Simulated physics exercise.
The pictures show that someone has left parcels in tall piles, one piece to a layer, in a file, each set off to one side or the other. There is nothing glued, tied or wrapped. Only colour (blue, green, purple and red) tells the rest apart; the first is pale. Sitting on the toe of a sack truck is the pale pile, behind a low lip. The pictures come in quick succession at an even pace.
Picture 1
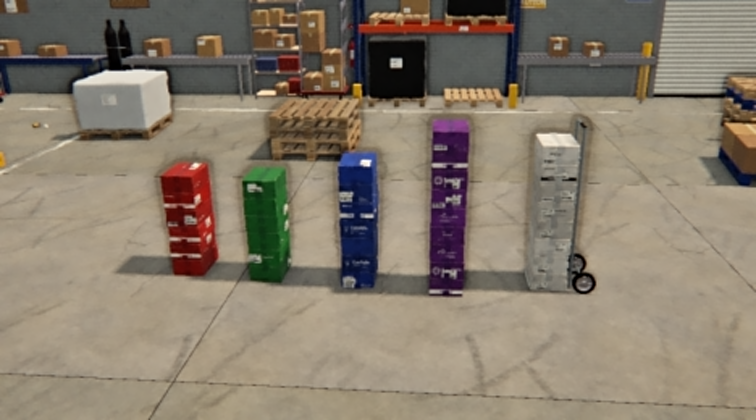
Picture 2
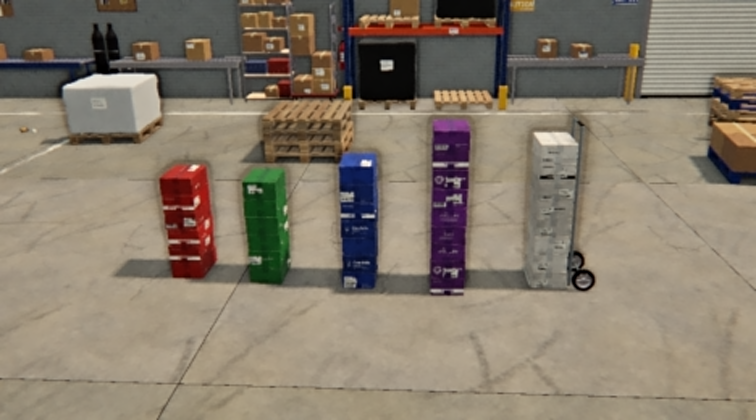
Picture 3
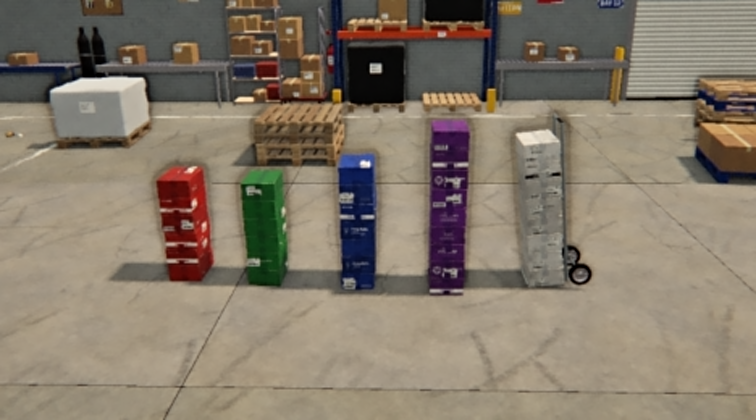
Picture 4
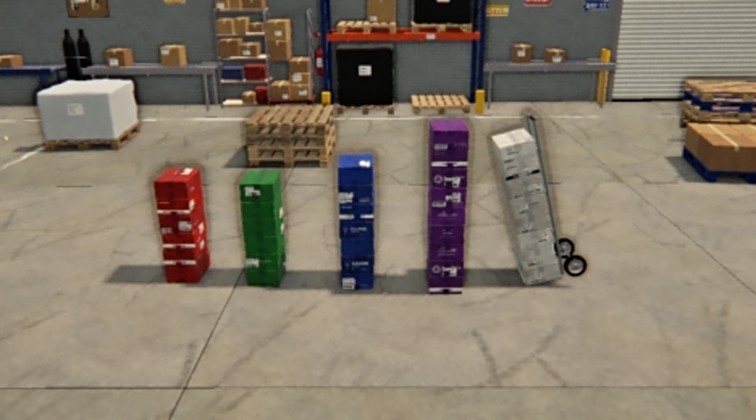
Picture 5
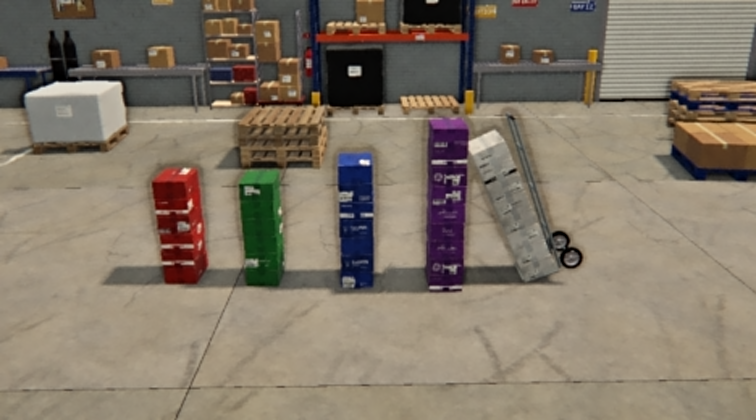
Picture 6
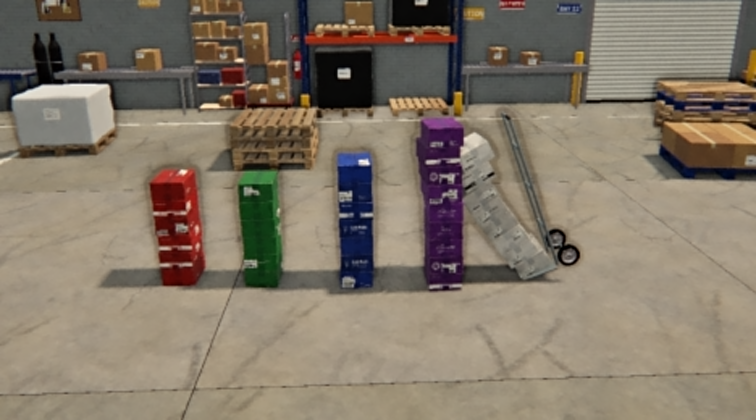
At the start, red, green, blue, purple and pale stacks of boxes stand in a row on a warehouse floor, the pale one on a hand truck. The truck tilts left and the pale stack leans with it, then bows away from the truck's frame, its top against the purple stack.
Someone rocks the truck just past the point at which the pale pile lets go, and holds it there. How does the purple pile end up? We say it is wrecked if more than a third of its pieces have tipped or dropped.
The purple pile is brought down.
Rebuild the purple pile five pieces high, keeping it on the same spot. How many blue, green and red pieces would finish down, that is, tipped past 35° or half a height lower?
Blue 6, green 5, red 5.
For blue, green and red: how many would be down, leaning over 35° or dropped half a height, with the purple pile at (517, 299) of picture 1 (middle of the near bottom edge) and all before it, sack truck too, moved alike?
Blue: 6; green: 5; red: 6.
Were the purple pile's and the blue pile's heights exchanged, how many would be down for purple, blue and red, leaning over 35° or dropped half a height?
Purple 6, blue 8, red 5.
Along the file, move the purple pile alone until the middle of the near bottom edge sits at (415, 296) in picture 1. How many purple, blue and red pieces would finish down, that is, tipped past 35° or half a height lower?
Counting each pile, I get purple 0, blue 0 and red 0.
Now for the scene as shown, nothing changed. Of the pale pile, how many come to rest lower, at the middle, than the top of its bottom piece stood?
The pale count is 4.
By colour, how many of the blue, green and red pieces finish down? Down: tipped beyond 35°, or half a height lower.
Result per colour: Blue = 6, green = 5, red = 5.
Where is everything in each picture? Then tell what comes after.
In the first frame (we follow the side turned to the camera; the camera moves round a little), truck frame (582, 162) level; top purple parcel (451, 142); top blue parcel (355, 175); no other piece has moved.
The second frame shows truck frame (580, 160) rocked barely; top purple parcel (452, 141).
The third frame shows truck frame (563, 156) rocked a little, top of the pale pile leaning a little; top purple parcel (451, 141); no other piece has moved.
The fourth frame shows truck frame (541, 153) rocked a little, top of the pale pile leaning a little; top purple parcel (451, 140); no other piece has moved.
The fifth frame shows truck frame (524, 151) rocked clearly, top of the pale pile leaning clearly; top purple parcel (451, 138); no other piece has moved.
The sixth frame shows truck frame (520, 150) rocked clearly, top of the pale pile leaning well over; top purple parcel (447, 138) displaced a little; top red parcel (167, 192); 5 stirred so far.
Soon, 8 of the pale pile down; none of the 9 purple parcels down (0 of 28 in all colours); top purple parcel tipped clearly, half its height lower; top blue parcel displaced a little.
A while on, 7 of the pale pile down; 8 of the 9 purple parcels down (14 of 28 in all colours); top purple parcel tipped steeply, some three heights lower; top blue parcel tipped clearly, half its height lower.
Towards the end, 7 of the pale pile down; 8 of the 9 purple parcels down (24 of 28 in all colours); top purple parcel on its side; top green parcel tipped well over, about its own height lower.
Finally, 7 of the pale pile down; 8 of the 9 purple parcels down (24 of 28 in all colours); top purple parcel on its side; top red parcel on its side. Seen by the last camera, middles, top purple parcel near (230, 282).
